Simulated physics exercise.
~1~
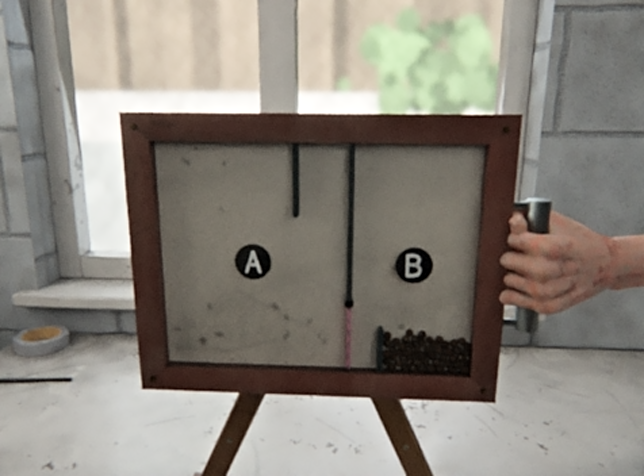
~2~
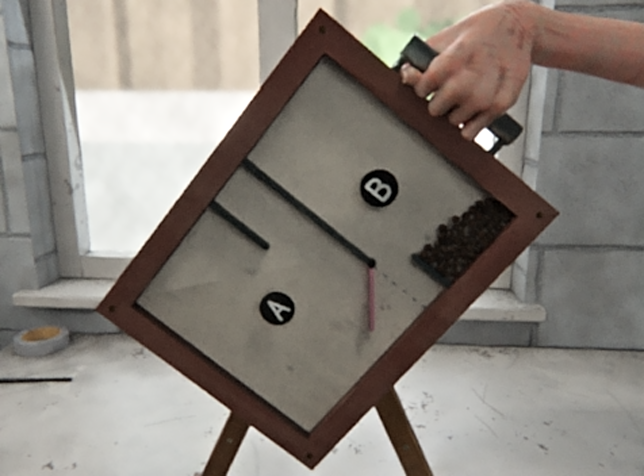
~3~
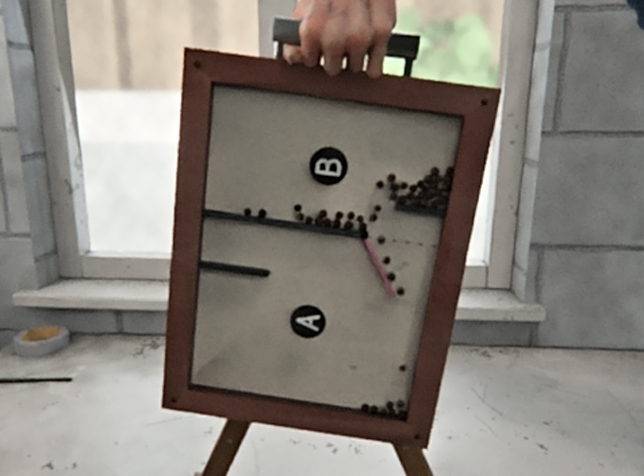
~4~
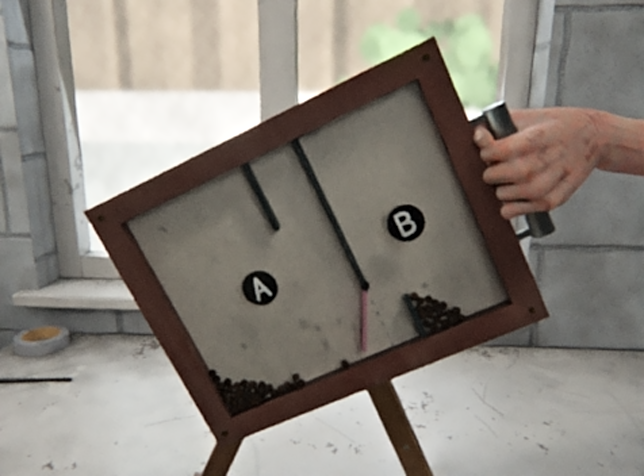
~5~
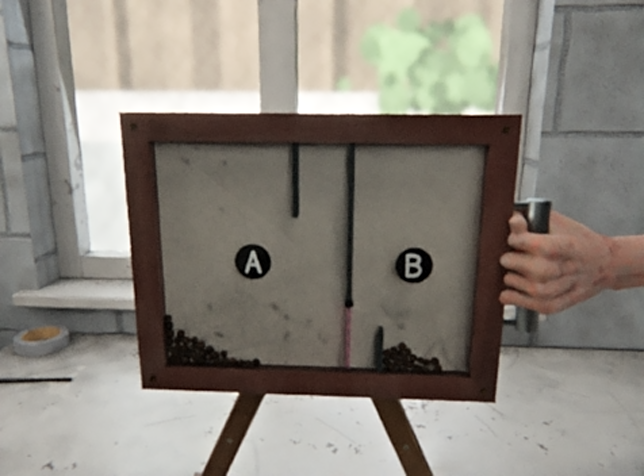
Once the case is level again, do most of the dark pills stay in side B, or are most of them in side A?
Most of the pills end up in side A, while a smaller but still sizeable share remains in side B.
